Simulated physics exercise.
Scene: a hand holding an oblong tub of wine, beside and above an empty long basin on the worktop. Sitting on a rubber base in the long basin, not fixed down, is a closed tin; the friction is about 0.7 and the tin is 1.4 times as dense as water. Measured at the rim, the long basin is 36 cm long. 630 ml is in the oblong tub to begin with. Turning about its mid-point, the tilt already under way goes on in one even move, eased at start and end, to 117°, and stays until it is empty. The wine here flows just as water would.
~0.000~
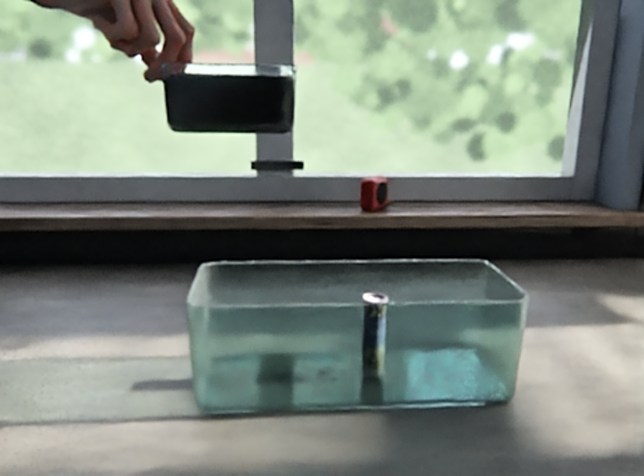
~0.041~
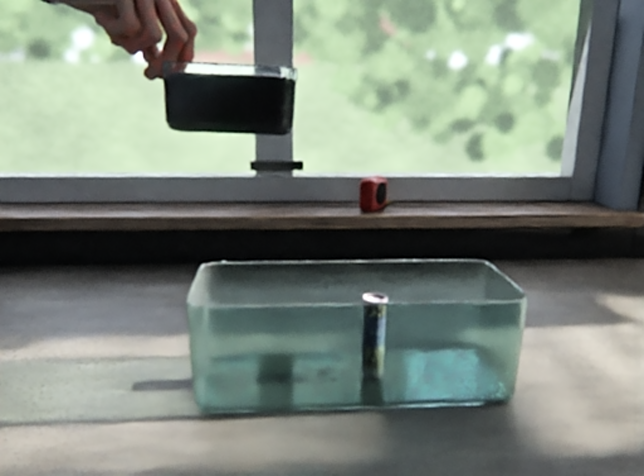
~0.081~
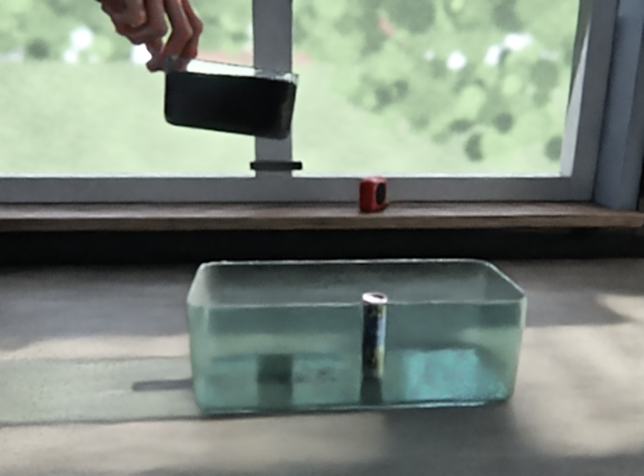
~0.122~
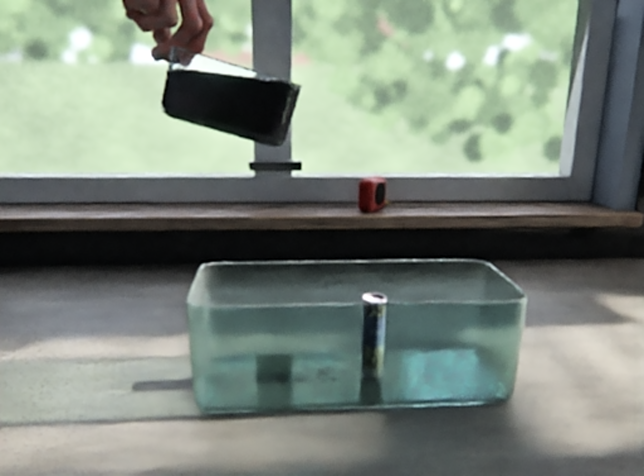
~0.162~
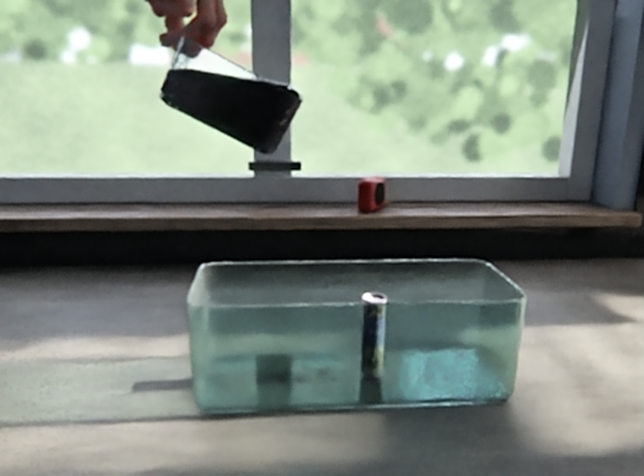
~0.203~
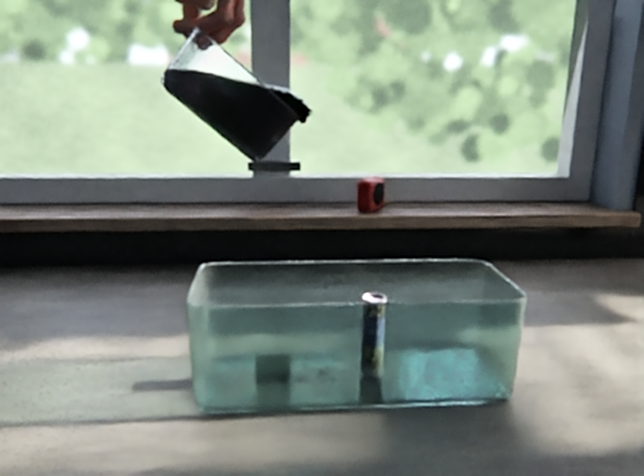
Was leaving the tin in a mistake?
Yes, it overturns.
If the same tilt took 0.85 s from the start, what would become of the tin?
Then it keeps standing.
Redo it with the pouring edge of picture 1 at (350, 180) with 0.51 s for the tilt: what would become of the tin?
Then it stays on its base.
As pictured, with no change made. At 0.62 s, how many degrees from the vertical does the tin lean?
I'd say it's tipped close to 5 degrees.
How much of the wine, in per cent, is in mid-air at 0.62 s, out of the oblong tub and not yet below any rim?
Roughly 6 %.
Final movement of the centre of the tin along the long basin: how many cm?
Shift of tin centre: Approx. 8.5 cm.
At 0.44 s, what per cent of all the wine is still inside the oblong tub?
Fraction remaining: Approx. 9 per cent.
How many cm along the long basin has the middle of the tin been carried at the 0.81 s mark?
Estimate: Around 4 cm.
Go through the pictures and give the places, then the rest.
In the first frame, tilt 0°; pouring edge (294, 69); surface from (174, 76) to (292, 77); the long basin's rim runs from (195, 284) to (507, 280); the tin's top is at (375, 301).
In the second frame, tilt 2°; pouring edge (295, 71); surface from (173, 75) to (291, 78).
In the third frame, tilt 7°; pouring edge (297, 77); surface from (175, 73) to (294, 80).
In the fourth frame, tilt 16°; pouring edge (299, 88); surface from (177, 72) to (297, 84).
In the fifth frame, tilt 27°; pouring edge (299, 101); surface from (175, 75) to (298, 91); 3 per cent is over the edge.
In the sixth frame, tilt 40°; pouring edge (296, 116); surface from (174, 71) to (283, 95); 9 per cent is over the edge.
After 0.44 s the tilt is 112° and 9 per cent is still to pour; the tin stands where it began.
After 0.62 s the tilt is 117° and 0 per cent is still to pour; the tin leans 6°.
After 0.81 s the tilt is 117° and 0 per cent is still to pour; the tin leans 25°.
After 1.01 s the tilt is 117° and 0 per cent is still to pour; the tin lies on its side.
In the end the tin lies on its side.
